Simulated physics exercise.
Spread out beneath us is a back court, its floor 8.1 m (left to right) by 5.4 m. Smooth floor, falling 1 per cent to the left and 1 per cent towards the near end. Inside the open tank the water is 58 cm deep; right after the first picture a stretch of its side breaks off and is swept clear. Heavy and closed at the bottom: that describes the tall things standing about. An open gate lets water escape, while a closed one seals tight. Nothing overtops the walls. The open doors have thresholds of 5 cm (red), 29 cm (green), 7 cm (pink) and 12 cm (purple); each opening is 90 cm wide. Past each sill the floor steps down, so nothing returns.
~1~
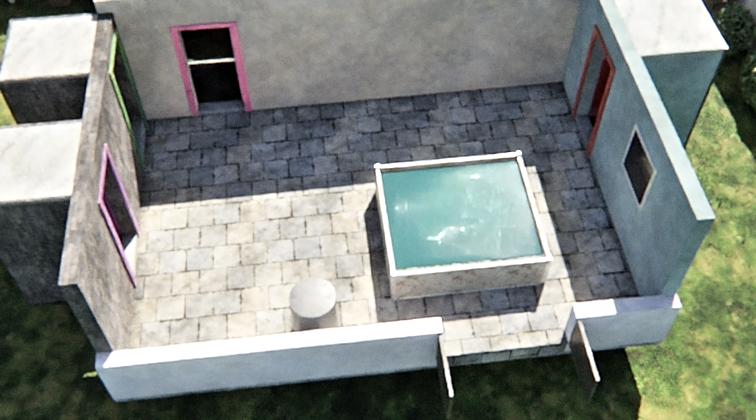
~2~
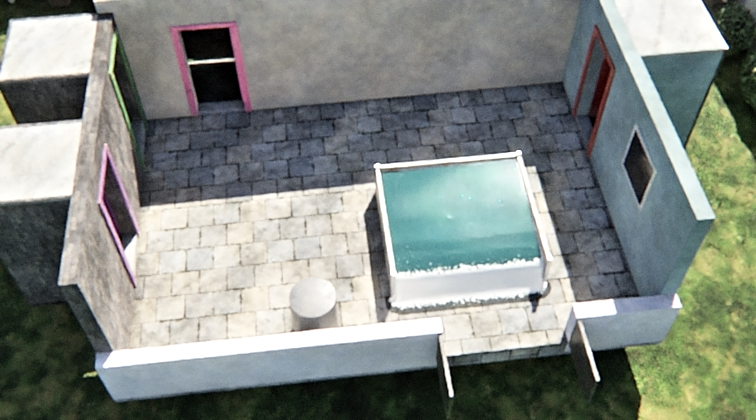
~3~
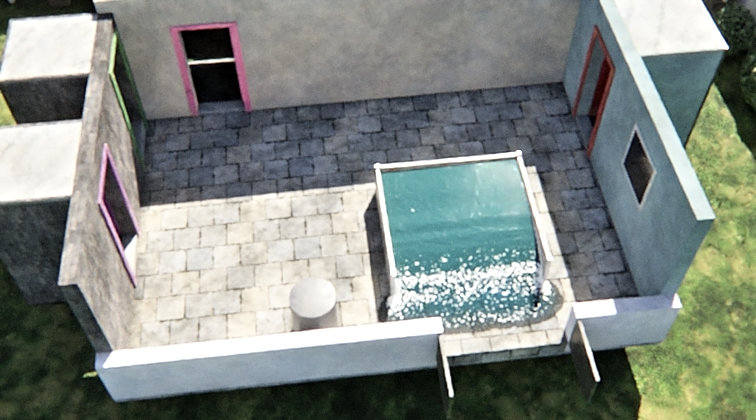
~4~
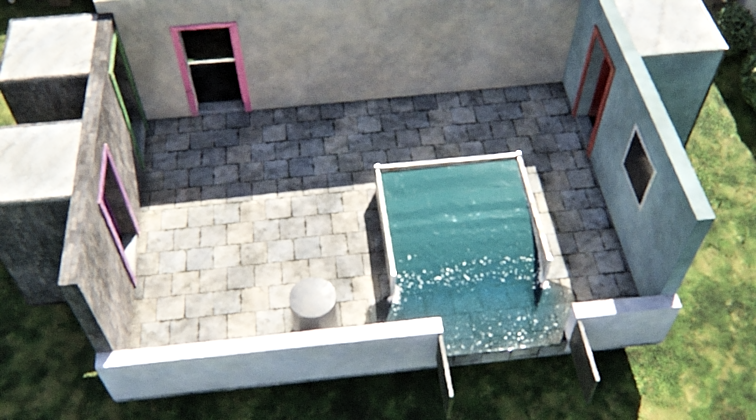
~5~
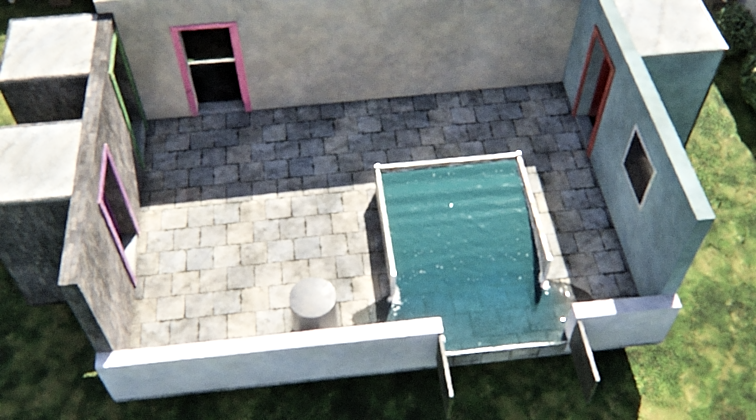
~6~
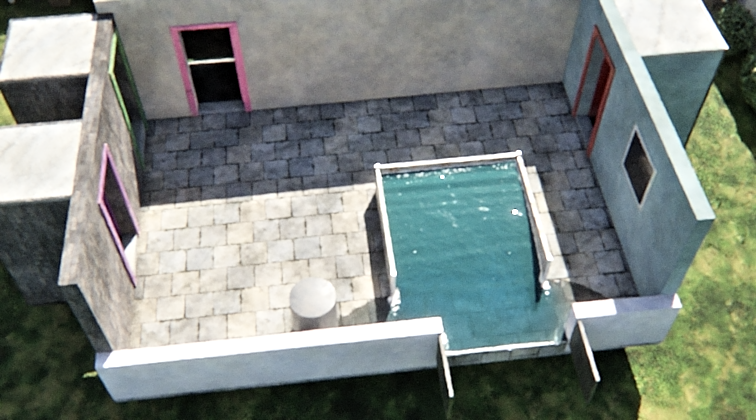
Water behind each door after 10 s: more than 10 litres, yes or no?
Red door: No; green door: No; pink door: No; purple door: No.
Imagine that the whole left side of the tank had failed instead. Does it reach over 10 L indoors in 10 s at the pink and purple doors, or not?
Short answer, against that limit: Pink overshoots, purple overshoots.
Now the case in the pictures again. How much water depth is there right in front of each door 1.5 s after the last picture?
Centimetres: Red 0 / green 0 / pink 0 / purple 0.
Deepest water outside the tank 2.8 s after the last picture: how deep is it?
Depth: Approx. 21 cm.
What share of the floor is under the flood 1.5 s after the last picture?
I'd say around 25 % is wet.
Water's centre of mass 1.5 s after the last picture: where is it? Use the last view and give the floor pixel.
At roughly (441, 276).
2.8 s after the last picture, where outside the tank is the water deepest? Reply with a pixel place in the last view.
Near (340, 342).
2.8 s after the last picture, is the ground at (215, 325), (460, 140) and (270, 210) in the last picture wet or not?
Well, the first is drenched, the next untouched by it, the last drenched.
Then, 0.7 s after the last picture water covers 10 % of the floor and is deepest (39 cm) near (423, 344); red door not reached, green door not reached, pink door not reached, purple door not reached.
Then, 1.5 s after the last picture water covers 25 % of the floor and is deepest (35 cm) near (340, 342); red door not reached, green door not reached, pink door not reached, purple door not reached.
Then, 2.8 s after the last picture water covers 40 % of the floor and is deepest (21 cm) near (340, 342); red door not reached, green door not reached, pink door not reached, purple door 4 cm at the sill, 0 L in.
Then, 5.3 s after the last picture water covers 60 % of the floor and is deepest (10 cm) near (353, 351); red door not reached, green door 2 cm at the sill, 0 L in, pink door 2 cm at the sill, 0 L in, purple door 3 cm at the sill, 0 L in.
Then, 9.3 s after the last picture water covers 65 % of the floor and is deepest (8 cm) near (140, 224); red door not reached, green door 5 cm at the sill, 0 L in, pink door 3 cm at the sill, 0 L in, purple door 4 cm at the sill, 0 L in.
